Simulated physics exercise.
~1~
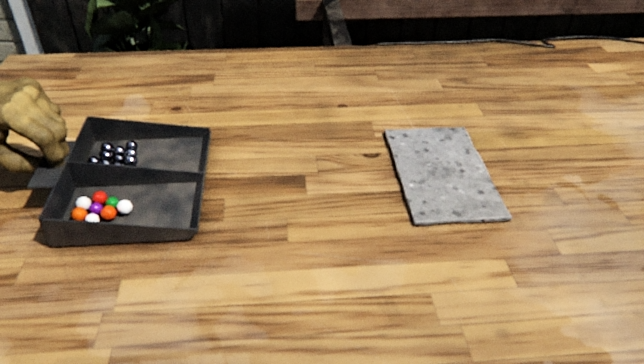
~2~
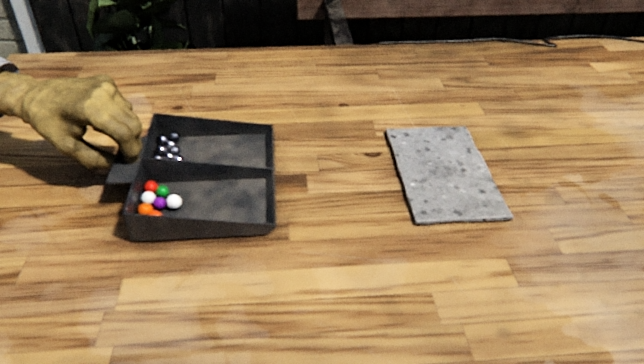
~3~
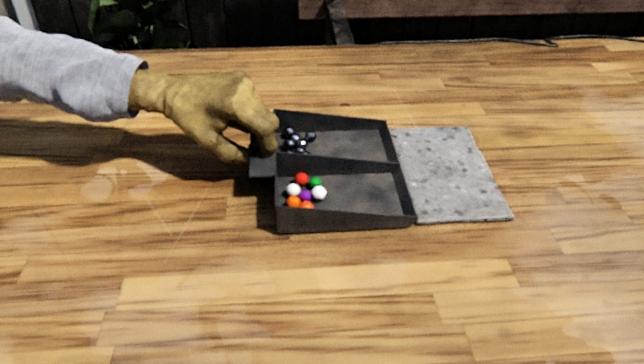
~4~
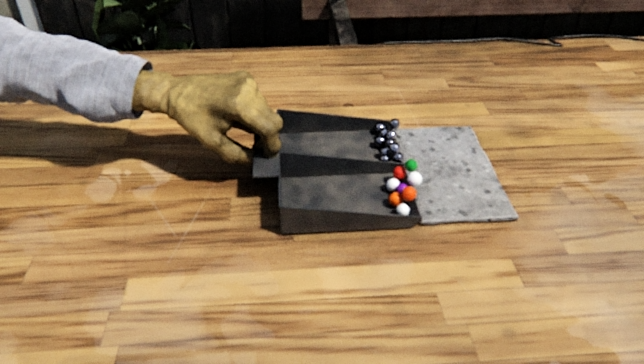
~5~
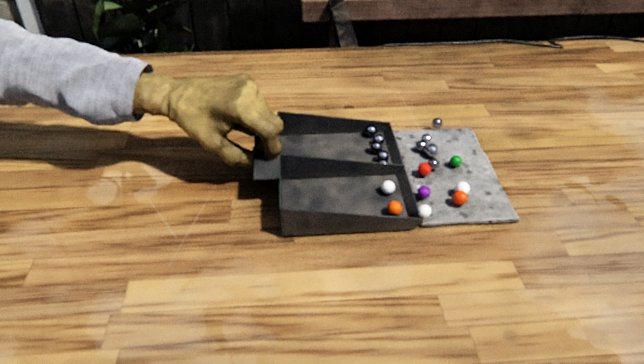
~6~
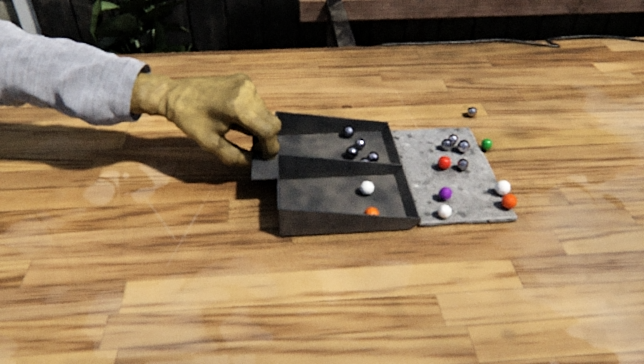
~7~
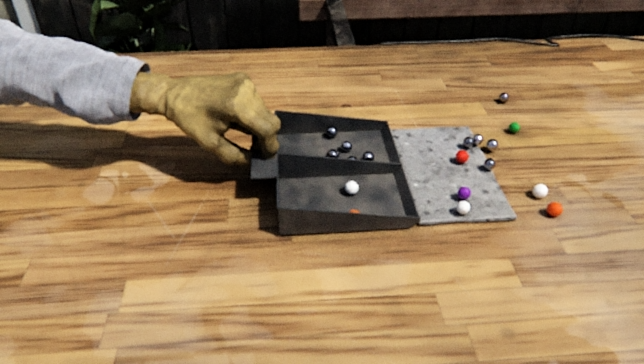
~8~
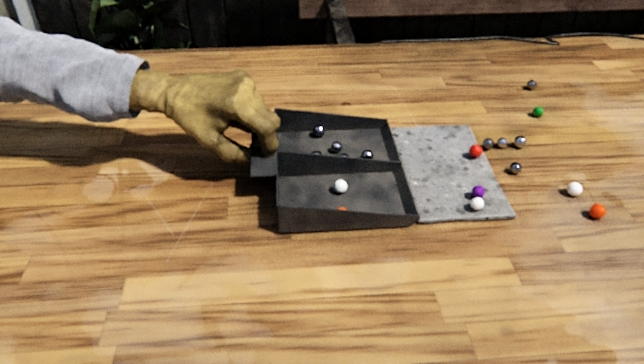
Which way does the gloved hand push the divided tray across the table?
The gloved hand pushes the tray to the right, until it stops at the grey slab.
